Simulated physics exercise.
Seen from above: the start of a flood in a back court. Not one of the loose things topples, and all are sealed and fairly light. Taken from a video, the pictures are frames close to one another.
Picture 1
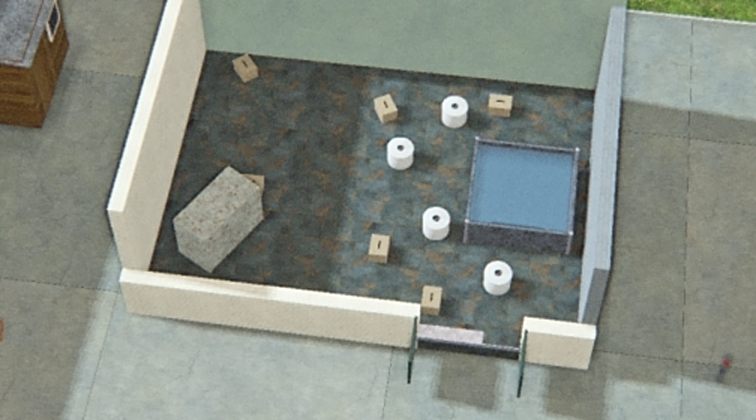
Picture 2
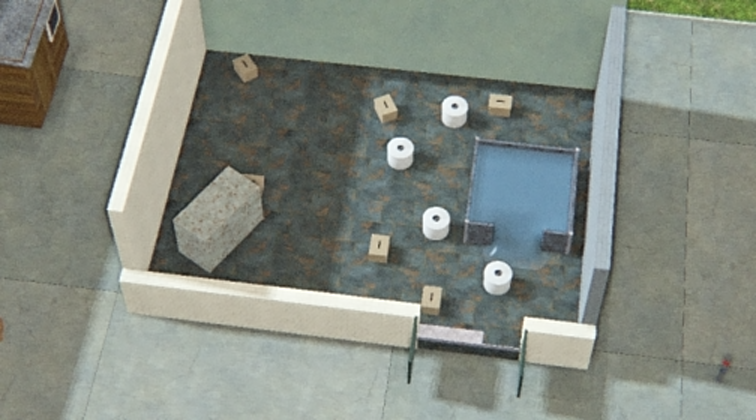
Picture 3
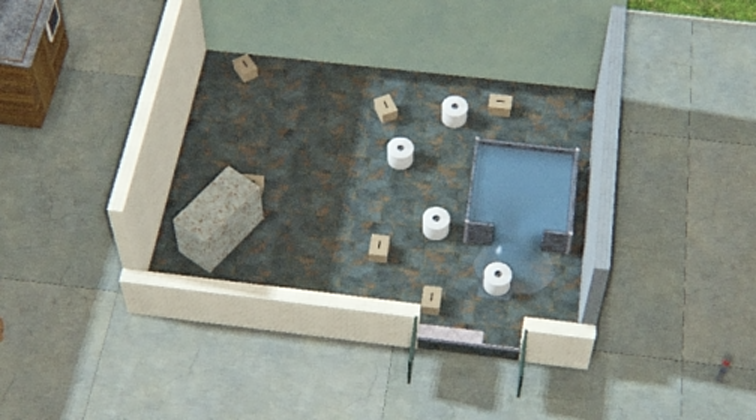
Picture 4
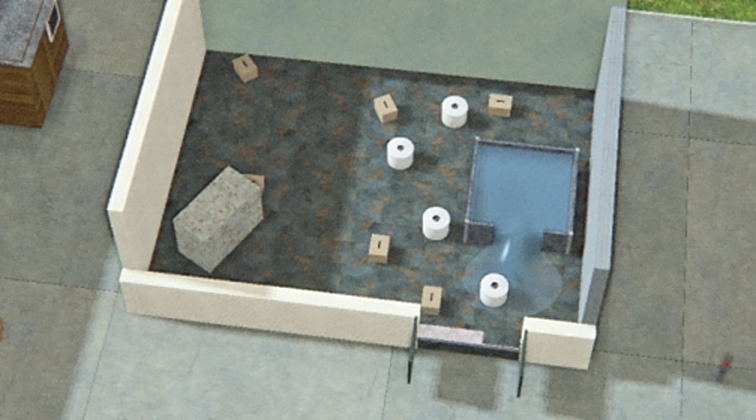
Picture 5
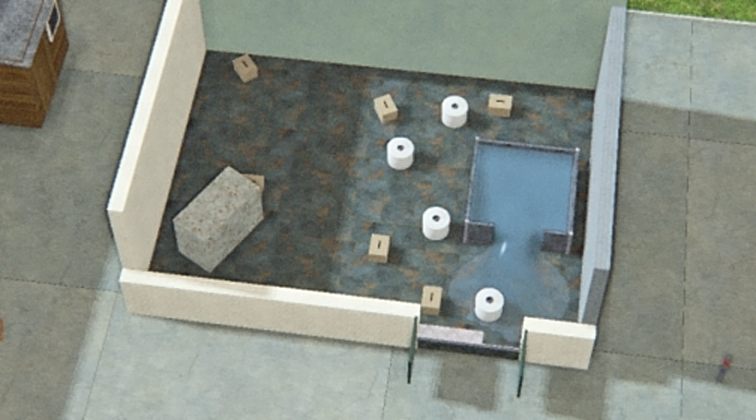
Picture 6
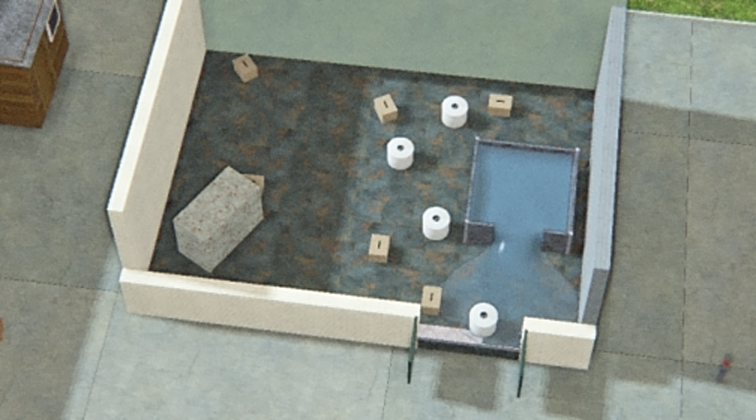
The clip opens on a walled court seen from above, with white tubs and small boxes scattered around a large grey block and a full pool of water. The pool's near side opens and water spreads across the floor, then the nearest white tub slides toward the gap in the front wall while the others stay put.
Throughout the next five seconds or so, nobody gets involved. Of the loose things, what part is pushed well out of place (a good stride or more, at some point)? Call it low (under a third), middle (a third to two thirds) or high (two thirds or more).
Low.
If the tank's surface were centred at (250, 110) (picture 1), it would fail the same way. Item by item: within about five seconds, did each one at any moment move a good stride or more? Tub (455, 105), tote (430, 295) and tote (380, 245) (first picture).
Item one not displaced far, item two travelled far enough, item three travelled far enough.
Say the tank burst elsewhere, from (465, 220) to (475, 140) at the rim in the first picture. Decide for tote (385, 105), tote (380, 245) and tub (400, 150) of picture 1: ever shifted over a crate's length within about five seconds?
Went past that, went past that, went past that.
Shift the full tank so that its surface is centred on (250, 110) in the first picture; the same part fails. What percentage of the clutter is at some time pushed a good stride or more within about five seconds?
Roughly 30 percent of them.
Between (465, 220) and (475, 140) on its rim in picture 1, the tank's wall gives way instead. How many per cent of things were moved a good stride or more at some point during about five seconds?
I make it 60 per cent.
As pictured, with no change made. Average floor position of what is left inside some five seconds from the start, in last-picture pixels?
About (375, 167).
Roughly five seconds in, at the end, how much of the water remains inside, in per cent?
Estimate: Roughly 58 %.
A moment on, 1 of 10 are well off their spots; 0 afloat.
Next, 2 of 10 are well off their spots; 0 afloat.
Later, 2 of 10 are well off their spots; 0 afloat.
In the end, 2 of 10 are well off their spots, and 2 have been at some point; 0 afloat.
